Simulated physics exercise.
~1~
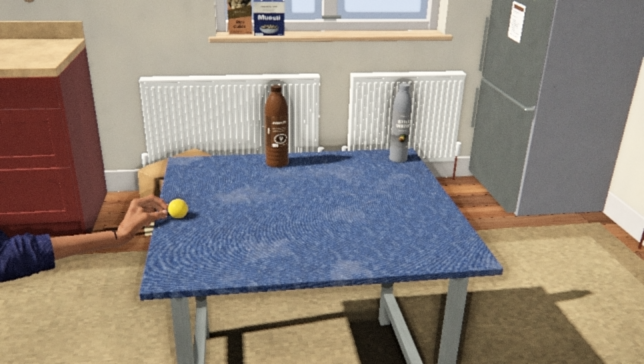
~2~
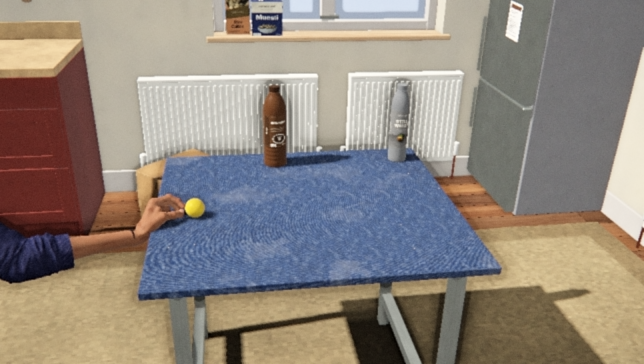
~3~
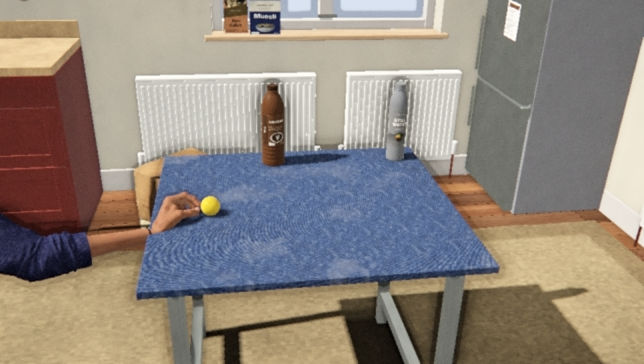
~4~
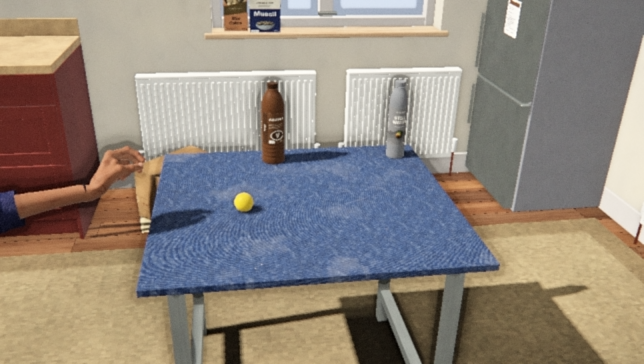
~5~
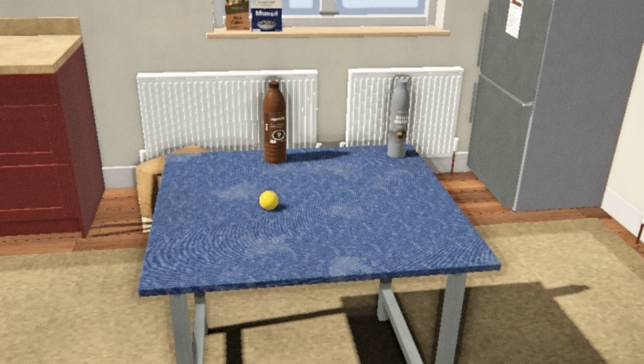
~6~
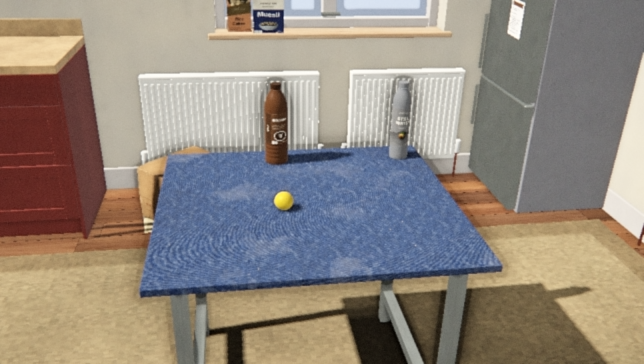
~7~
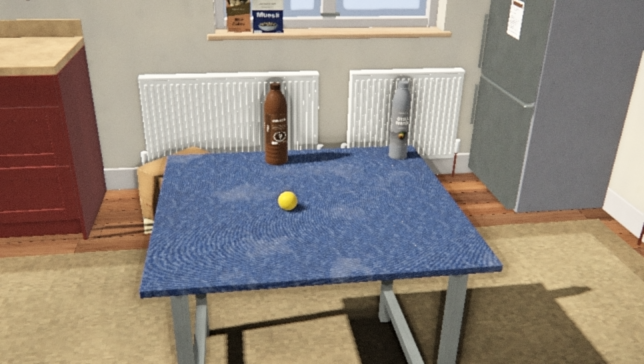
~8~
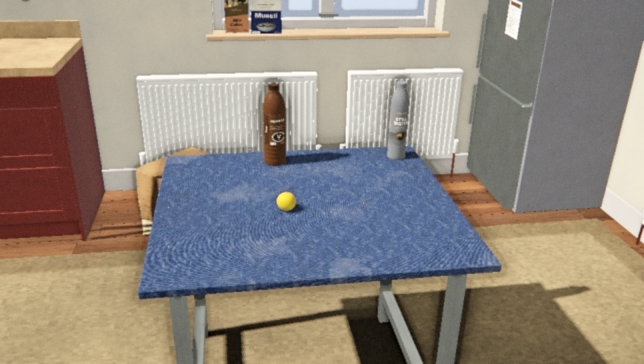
A hand pushes a yellow lemon right across a blue table, where it stops.
